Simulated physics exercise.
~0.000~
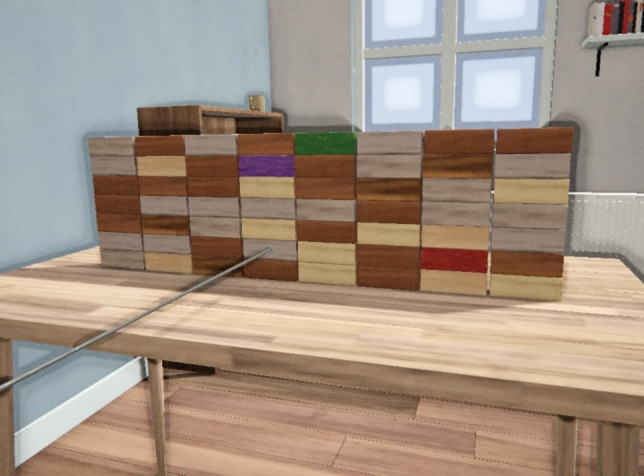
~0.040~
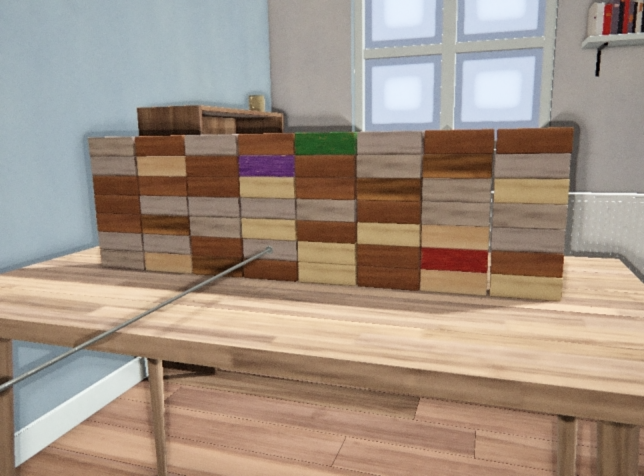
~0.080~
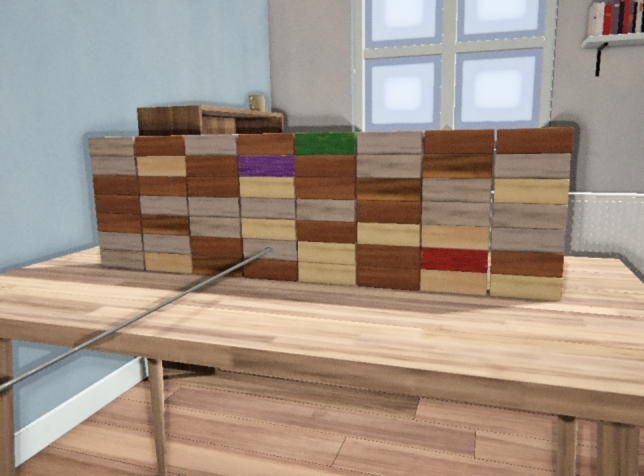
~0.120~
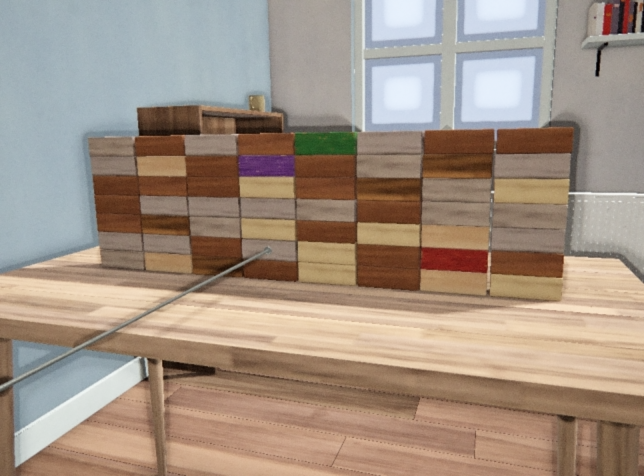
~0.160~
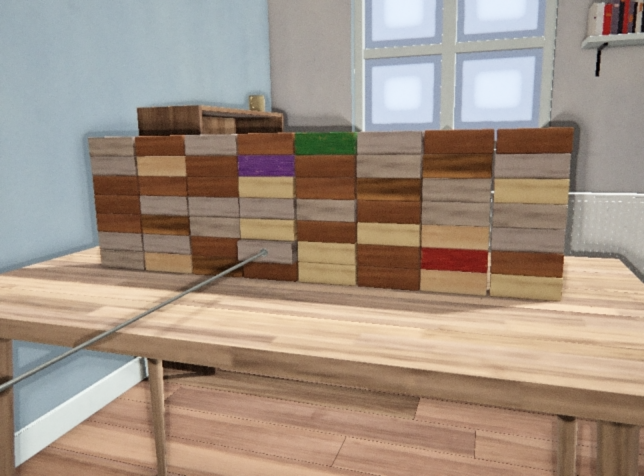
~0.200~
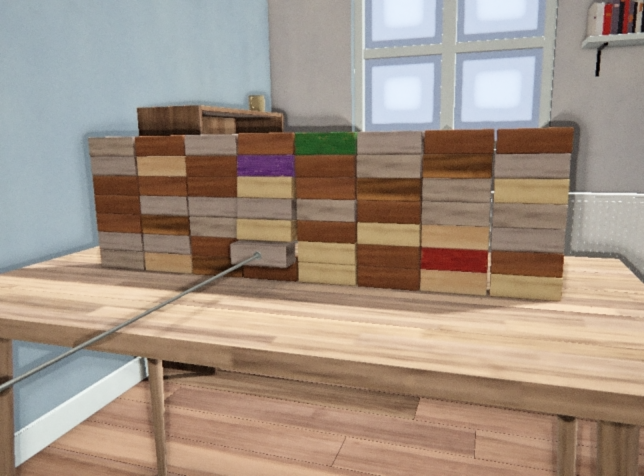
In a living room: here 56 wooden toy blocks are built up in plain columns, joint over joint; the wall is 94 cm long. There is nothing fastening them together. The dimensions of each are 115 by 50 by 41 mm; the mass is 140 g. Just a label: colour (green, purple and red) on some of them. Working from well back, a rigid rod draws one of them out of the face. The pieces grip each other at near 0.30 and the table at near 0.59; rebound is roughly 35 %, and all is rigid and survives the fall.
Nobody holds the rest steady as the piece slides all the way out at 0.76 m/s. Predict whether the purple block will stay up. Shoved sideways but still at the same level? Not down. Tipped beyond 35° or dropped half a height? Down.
Prediction: It will not.
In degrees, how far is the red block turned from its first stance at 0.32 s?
About 0 degrees.
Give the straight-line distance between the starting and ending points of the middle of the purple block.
Around 23 cm, start to finish.
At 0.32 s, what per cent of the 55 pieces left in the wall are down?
At that instant, 10 percent.
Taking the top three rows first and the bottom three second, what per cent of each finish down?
10% and 0%.
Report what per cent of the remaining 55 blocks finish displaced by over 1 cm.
I get 10 %.
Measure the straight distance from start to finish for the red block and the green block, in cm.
Red shifts 0 cm and green shifts 0 cm.
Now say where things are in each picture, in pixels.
In the first frame (each place is the centre of the face we see best), pulled block (284, 246) not yet moving; purple block (266, 167); green block (324, 143); red block (454, 261); the others all in place.
The second frame shows pulled block (284, 246) not yet moving; purple block (266, 167).
The third frame shows pulled block (284, 246) not yet moving; purple block (266, 167).
The fourth frame shows pulled block (283, 247) 6 mm out; purple block (265, 166).
The fifth frame shows pulled block (279, 249) 24 mm out; purple block (265, 166); 3 have shifted.
The sixth frame shows pulled block (273, 252) clear of the wall, 53 mm out; purple block (264, 166) tilted 6°; green block (324, 143); red block (454, 261); steepest lean 6°, the block at (264, 209); 5 have shifted.
By 0.32 s, 5 of the 55 other blocks down; purple block tilted 38°, 55 mm lower.
By 0.62 s, 5 of the 55 other blocks down; purple block upside down.
When it is over (1.2 s), 5 of the 55 other blocks down; purple block upside down; green block unmoved; red block unmoved. In pixels of the last frame, middles, purple block near (293, 257), green block near (328, 143).
